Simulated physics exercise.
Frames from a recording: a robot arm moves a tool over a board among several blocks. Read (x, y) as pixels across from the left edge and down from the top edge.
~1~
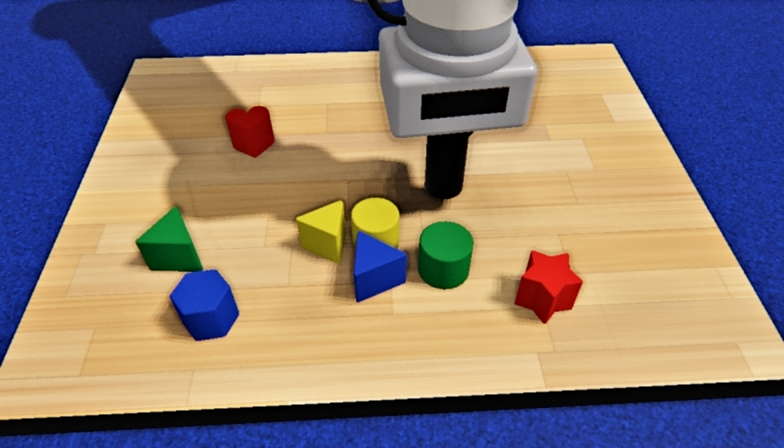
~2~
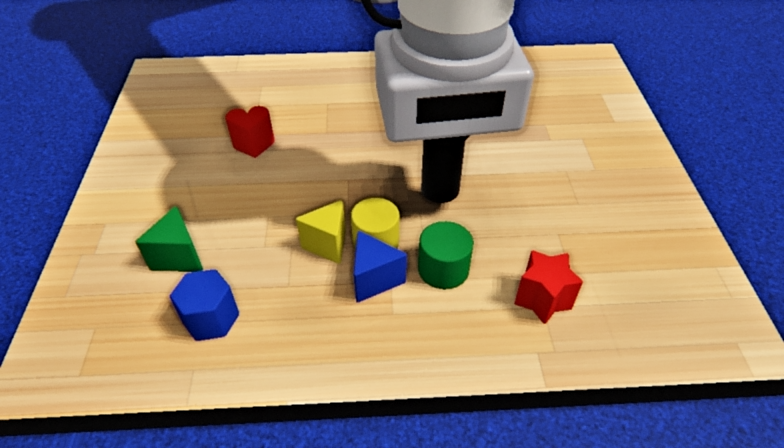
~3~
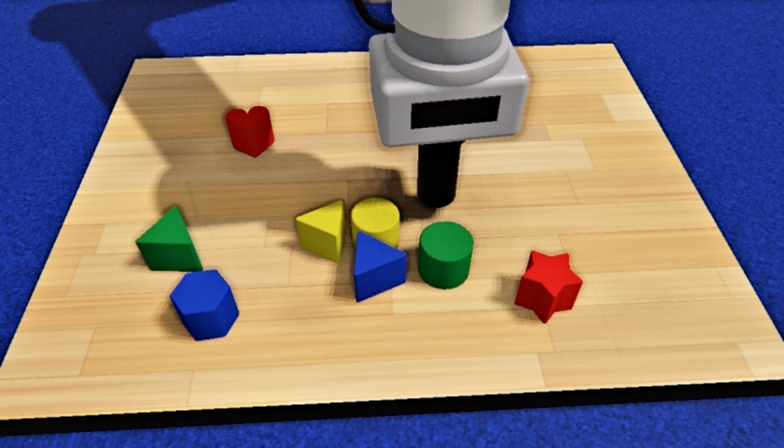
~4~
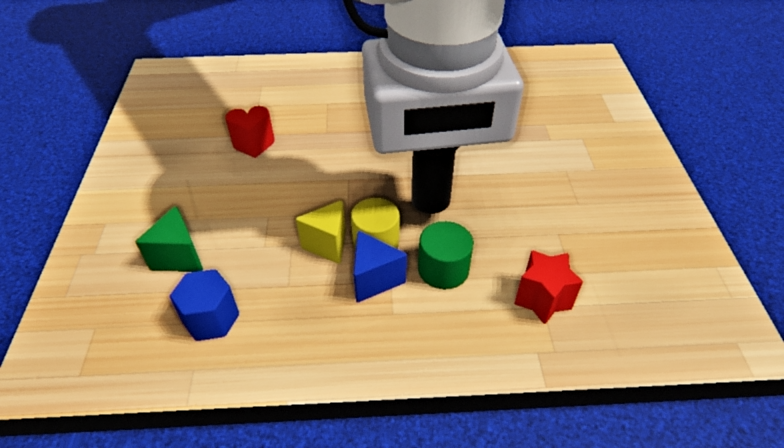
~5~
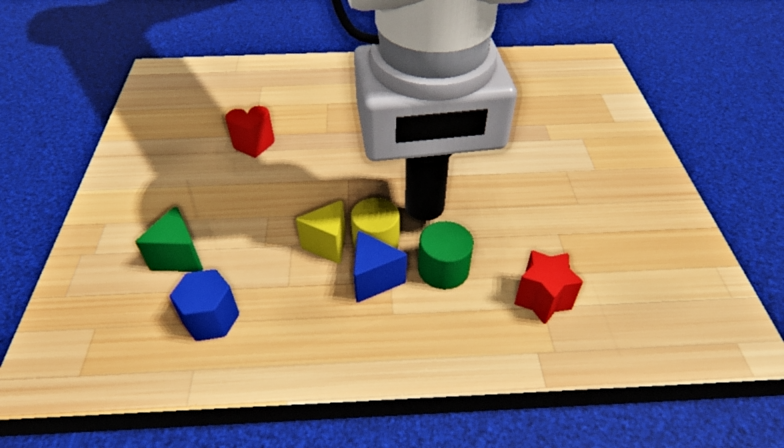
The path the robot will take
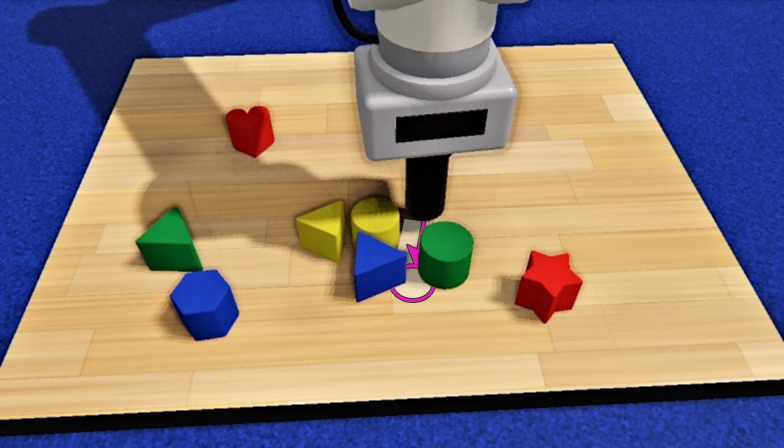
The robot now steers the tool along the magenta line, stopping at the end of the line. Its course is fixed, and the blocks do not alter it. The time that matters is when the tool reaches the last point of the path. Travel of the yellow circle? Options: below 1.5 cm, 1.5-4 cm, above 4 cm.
It goes hardly anywhere, under 1.5 cm.
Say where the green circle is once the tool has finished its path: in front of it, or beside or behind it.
The tool no longer has it in front.
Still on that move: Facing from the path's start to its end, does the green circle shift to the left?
I'd say yes.
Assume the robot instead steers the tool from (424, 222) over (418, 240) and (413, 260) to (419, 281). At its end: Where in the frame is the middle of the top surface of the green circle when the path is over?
It is at (467, 270).
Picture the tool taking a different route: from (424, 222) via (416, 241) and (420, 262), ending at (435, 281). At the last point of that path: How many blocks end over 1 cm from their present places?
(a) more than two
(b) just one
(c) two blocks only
The one that fits is b, just one.
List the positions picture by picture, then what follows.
In the first frame, tool tip at (443, 186); block tops, blue triangular block at (373, 252); yellow circle at (375, 214); green circle at (447, 240).
In the second frame, tool at (440, 190); blocks unchanged.
In the third frame, tool at (436, 195); blocks unchanged.
In the fourth frame, tool at (431, 200); blocks unchanged.
In the fifth frame, tool at (425, 207); blue triangular block at (373, 252); yellow circle at (375, 214); green circle at (447, 240).
Path on the board, from (424, 222) directly to (412, 283).
On the path given first. Halfway along, tool at (419, 236); green circle at (452, 252).
At the end, tool at (413, 268); blue triangular block at (371, 259), turned 30° clockwise; yellow circle in place; green circle at (461, 272).
